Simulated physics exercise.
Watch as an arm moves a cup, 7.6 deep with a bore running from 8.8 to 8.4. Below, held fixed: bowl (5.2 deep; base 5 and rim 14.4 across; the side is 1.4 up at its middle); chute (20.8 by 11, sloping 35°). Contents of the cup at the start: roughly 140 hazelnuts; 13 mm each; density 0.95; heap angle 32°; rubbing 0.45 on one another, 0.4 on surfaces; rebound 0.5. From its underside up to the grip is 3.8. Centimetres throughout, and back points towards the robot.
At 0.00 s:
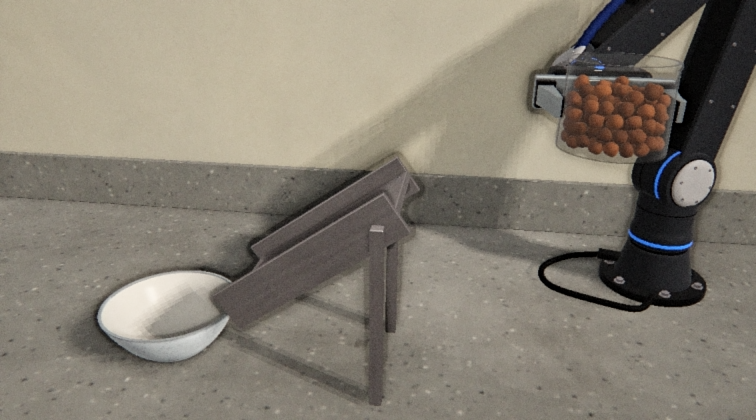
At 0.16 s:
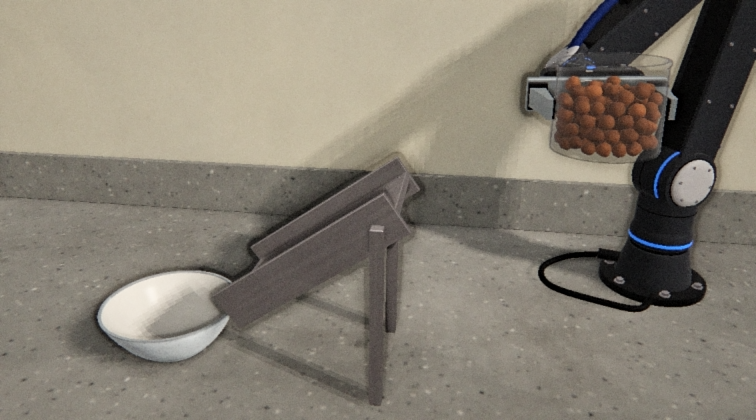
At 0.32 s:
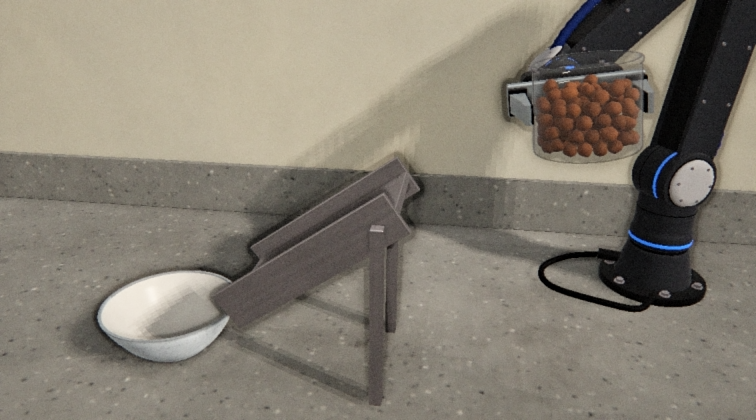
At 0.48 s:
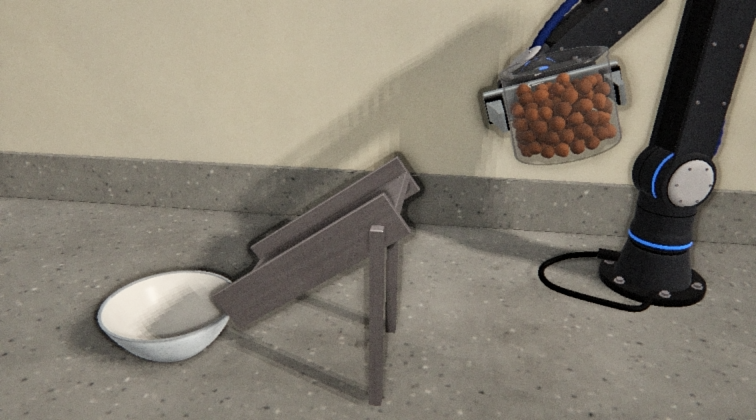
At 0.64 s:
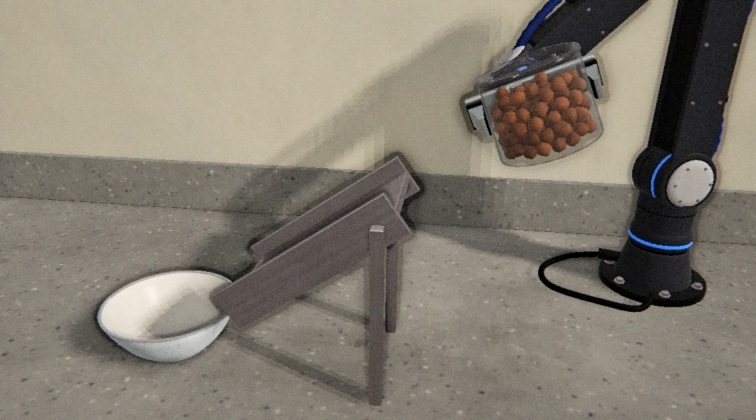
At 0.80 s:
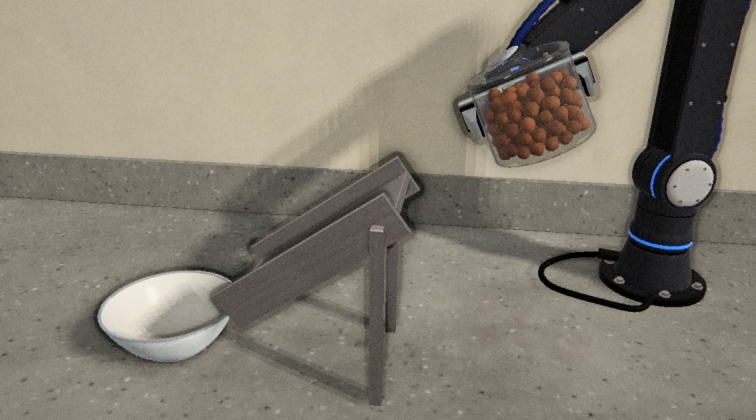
Robot arm moving a clear cup of round brown nuts leftward and gradually tilting it, near a ramp and white bowl.
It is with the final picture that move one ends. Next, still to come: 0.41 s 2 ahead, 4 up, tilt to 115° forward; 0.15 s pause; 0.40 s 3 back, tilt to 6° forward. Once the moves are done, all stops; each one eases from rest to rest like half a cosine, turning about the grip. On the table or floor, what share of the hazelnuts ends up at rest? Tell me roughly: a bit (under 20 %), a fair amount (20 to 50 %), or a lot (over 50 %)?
A lot, over 50 %.
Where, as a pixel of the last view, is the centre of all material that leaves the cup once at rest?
Around pixel (395, 357).
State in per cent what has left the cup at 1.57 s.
My estimate is roughly 80 % gone.
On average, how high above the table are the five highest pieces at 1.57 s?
Close to 32 cm.
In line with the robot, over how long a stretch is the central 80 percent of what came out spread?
About 44 centimetres.
After 1.18 s, tilted 114° forward, highest piece 36 above the table; 131 in the cup, 9 on the chute or in flight.
After 1.57 s, tilted 57° forward, highest piece 34 above the table; 62 on the table or floor, 26 in the cup, 4 in the bowl, 48 on the chute or in flight.
After 1.96 s, tilted 6° forward, highest piece 32 above the table; 108 on the table or floor, 25 in the cup, 5 in the bowl, 2 on the chute or in flight.
After 3.01 s, tilted 6° forward, highest piece 32 above the table; 110 on the table or floor, 25 in the cup, 5 in the bowl.
In the end, 110 on the table or floor, 25 in the cup, 5 in the bowl. That is 79 % on the table or floor.
